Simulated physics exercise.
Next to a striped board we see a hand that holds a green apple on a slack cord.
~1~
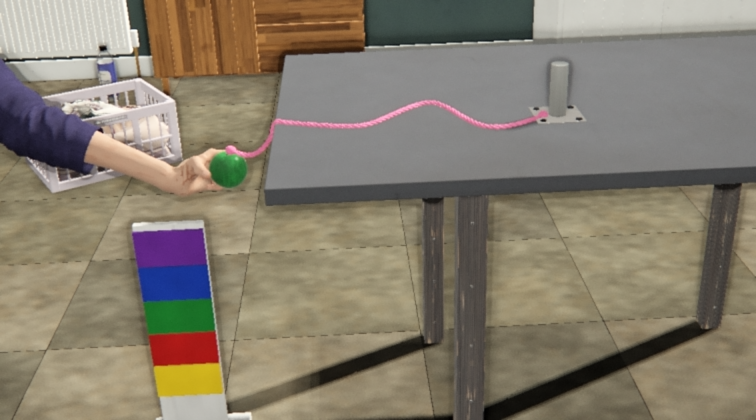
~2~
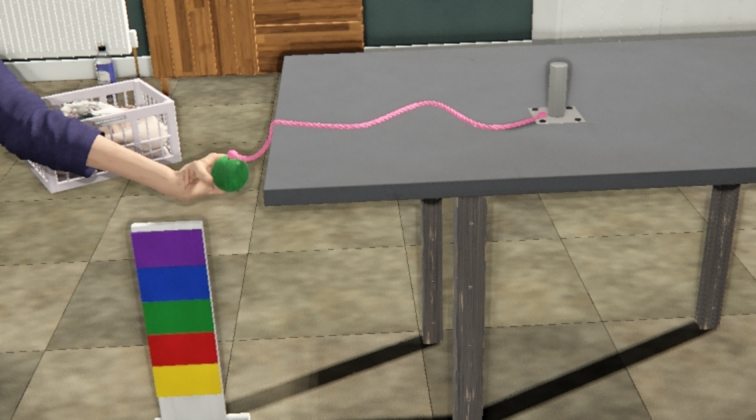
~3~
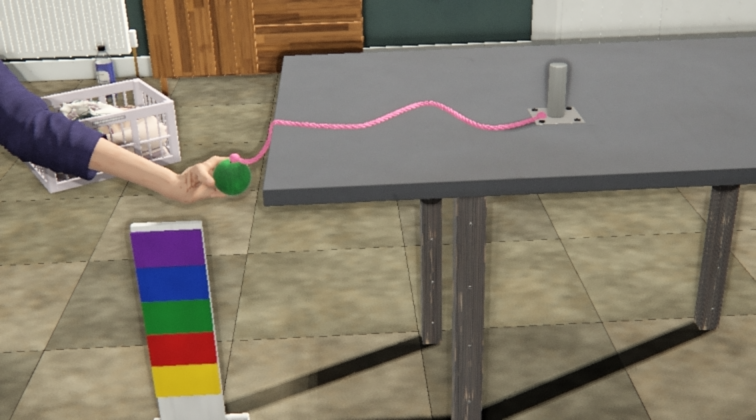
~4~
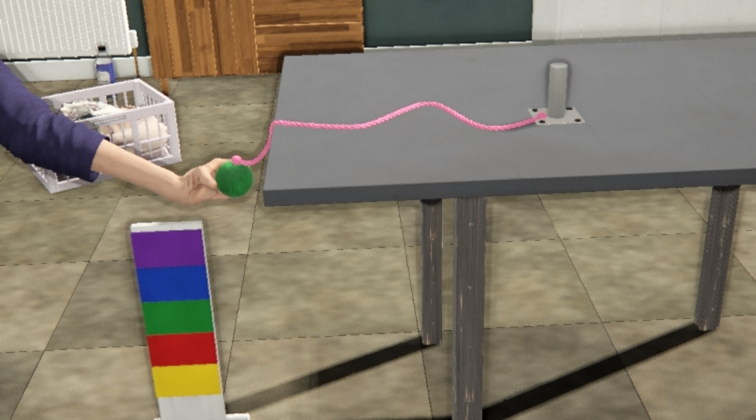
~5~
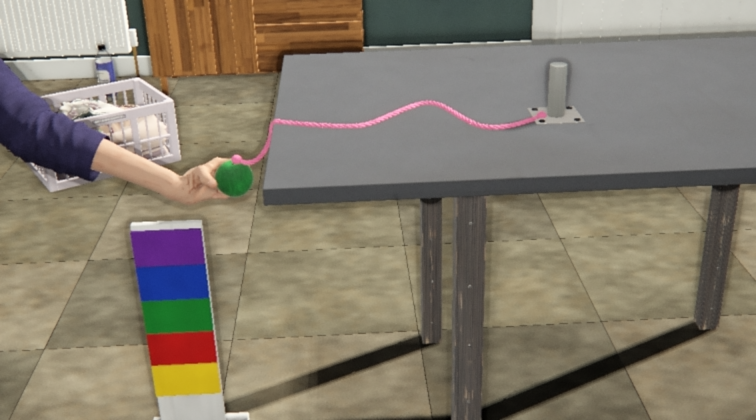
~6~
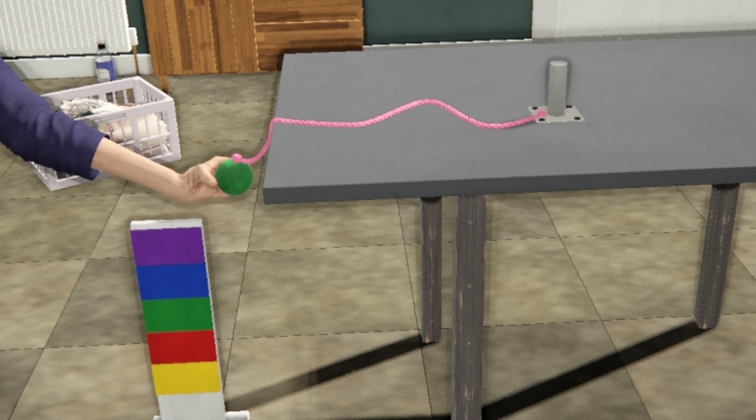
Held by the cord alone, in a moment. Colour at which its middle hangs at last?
The blue one.
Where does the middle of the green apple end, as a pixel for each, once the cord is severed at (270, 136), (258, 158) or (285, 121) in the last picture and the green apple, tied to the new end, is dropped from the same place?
Close to (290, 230) first, close to (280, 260) next, and close to (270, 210) last.
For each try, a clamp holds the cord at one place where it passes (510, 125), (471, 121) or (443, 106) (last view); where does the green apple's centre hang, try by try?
Those spots come out as (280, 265), (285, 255) and (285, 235).
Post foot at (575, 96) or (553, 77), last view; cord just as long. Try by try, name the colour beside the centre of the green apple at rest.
For the first try, purple; for the second, purple.
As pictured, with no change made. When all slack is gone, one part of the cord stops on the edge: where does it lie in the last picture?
About (353, 125).
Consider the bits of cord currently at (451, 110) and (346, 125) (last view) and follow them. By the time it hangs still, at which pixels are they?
First: (412, 117). Second: (273, 130).
Soon after, apple near (314, 268); level with blue.
After that, apple near (268, 273); level with blue.
In the end, apple near (279, 276); level with blue. Its middle rests at the blue band.
